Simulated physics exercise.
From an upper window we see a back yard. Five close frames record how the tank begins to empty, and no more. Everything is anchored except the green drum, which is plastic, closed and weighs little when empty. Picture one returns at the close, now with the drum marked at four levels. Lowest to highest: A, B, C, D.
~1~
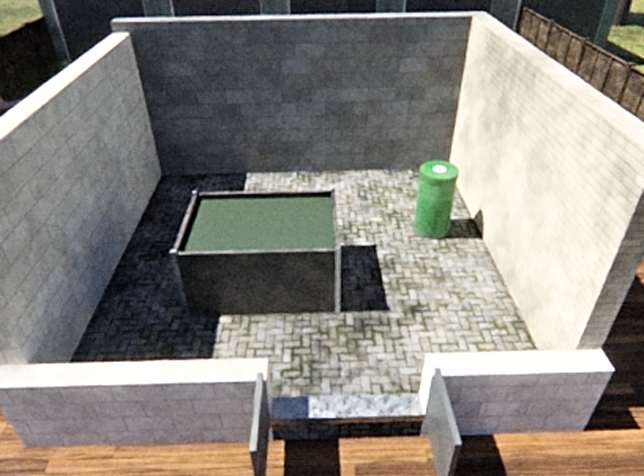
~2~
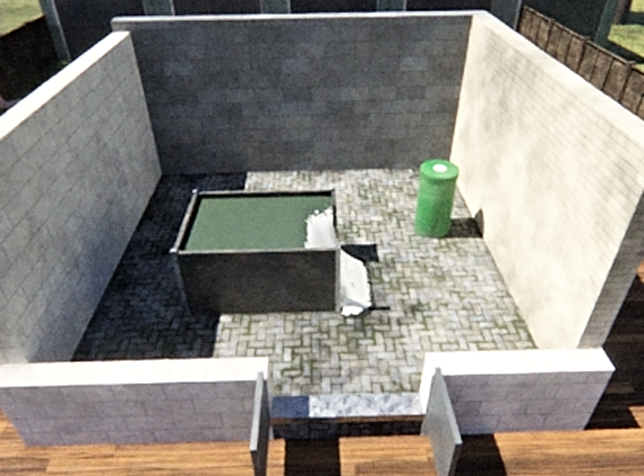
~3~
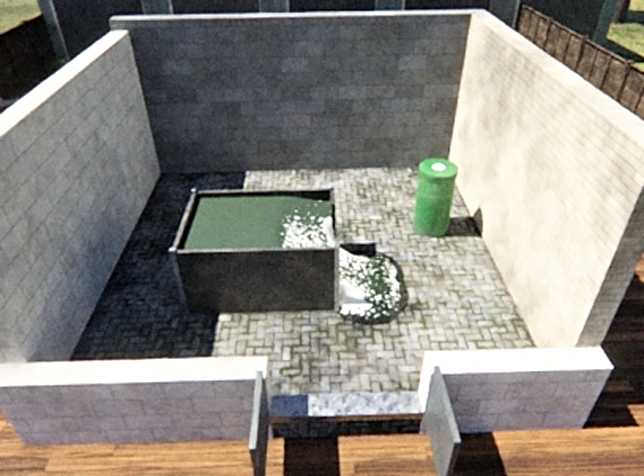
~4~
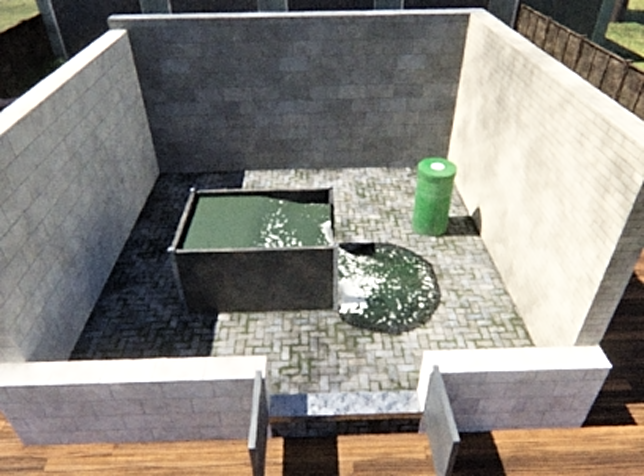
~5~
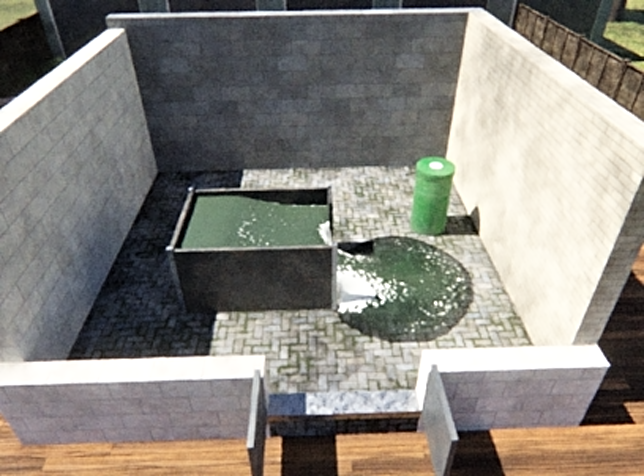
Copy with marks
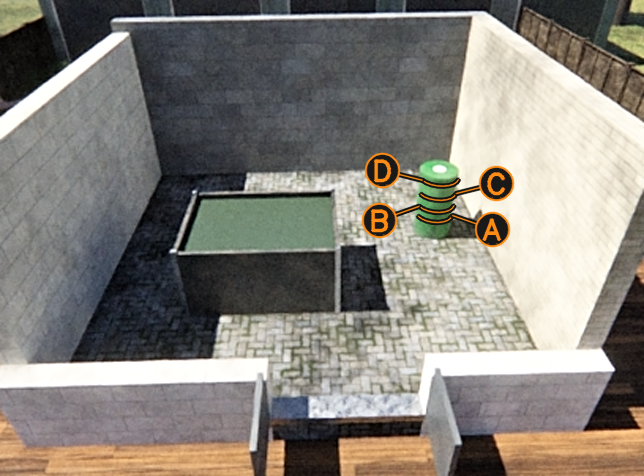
Dark green water in a full rectangular tank begins pouring over its right side in a walled, paved yard, churning white as it hits the ground. A foamy puddle forms beside the tank and spreads steadily rightward across the paving, growing wide and dark near the upright green drum.
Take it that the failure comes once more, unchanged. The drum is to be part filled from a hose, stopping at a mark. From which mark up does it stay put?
Mark A just does it.
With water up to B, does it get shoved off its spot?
No, that is safe.
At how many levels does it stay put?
All of the four.
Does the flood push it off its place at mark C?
No, not at all.
On the marked copy, A at (437, 222); B at (439, 212); C at (441, 200); D at (443, 186); from the bottom up A, B, C, D.
With A, it does not move.
With B, it does not move.
With C, it does not move.
With D, it does not move.
